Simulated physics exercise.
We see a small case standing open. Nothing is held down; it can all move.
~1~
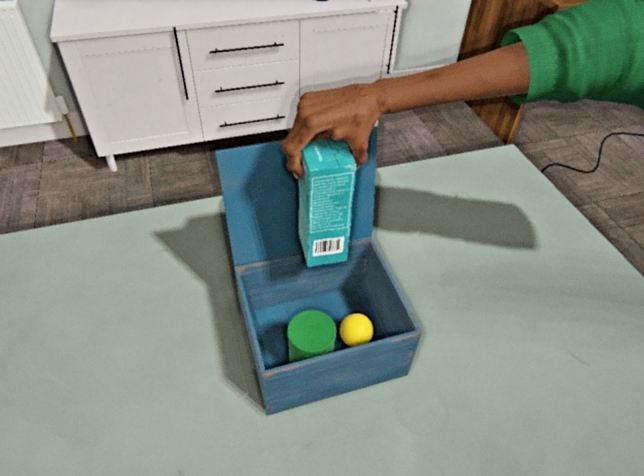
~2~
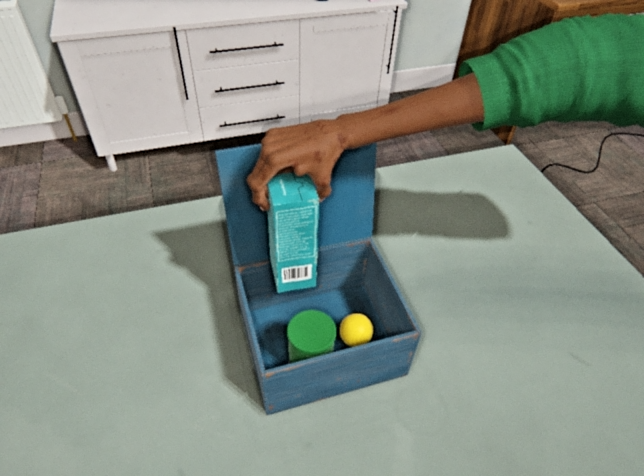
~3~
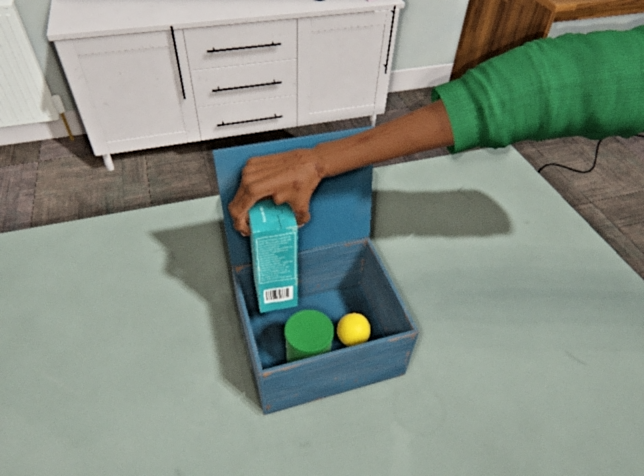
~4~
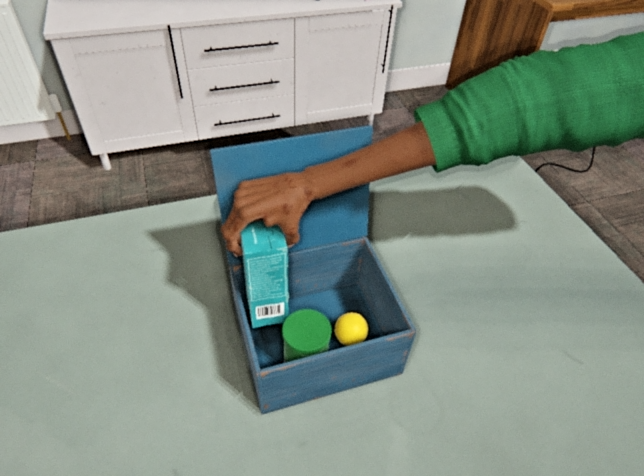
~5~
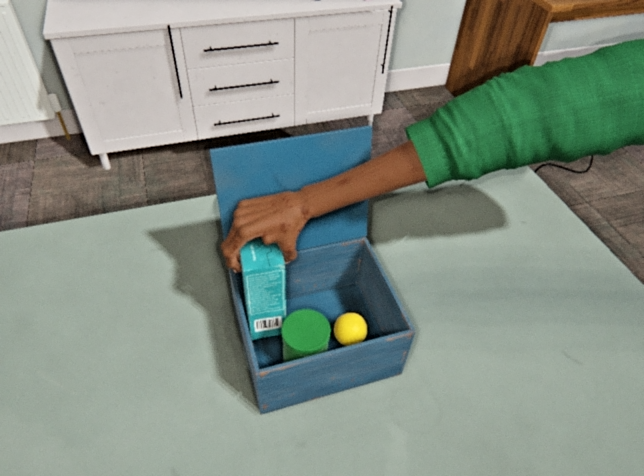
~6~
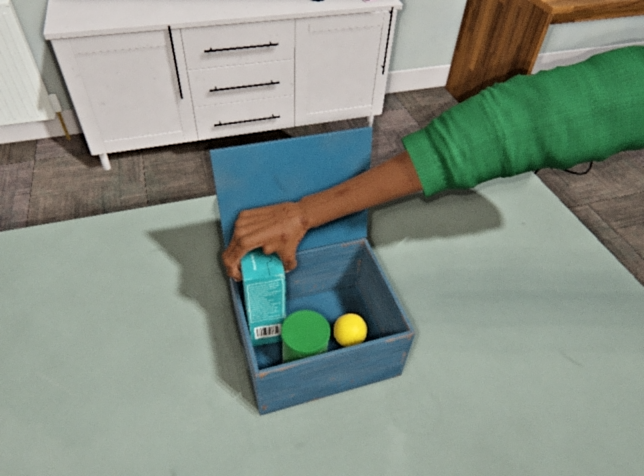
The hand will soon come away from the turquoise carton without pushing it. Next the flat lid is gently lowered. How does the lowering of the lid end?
Gap remains.
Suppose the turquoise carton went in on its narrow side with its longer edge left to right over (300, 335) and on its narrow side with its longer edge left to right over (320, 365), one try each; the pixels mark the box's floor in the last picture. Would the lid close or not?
Packed the first way the lid lowers fully; packed the second way it is left gaping.
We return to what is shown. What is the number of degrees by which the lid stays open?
The answer is about 55 degrees.
Then, 1.10 s after the last picture, lid starting down.
Then, 1.40 s after the last picture, lid 73° above the rim.
Then, 1.90 s after the last picture, lid 60° above the rim; turquoise carton tipped 6° from how it was near (264, 301).
At rest, lid 54° above the rim; left askew, turquoise carton; the other 2 in place. Seen from the same camera at the end, turquoise carton near (265, 303).
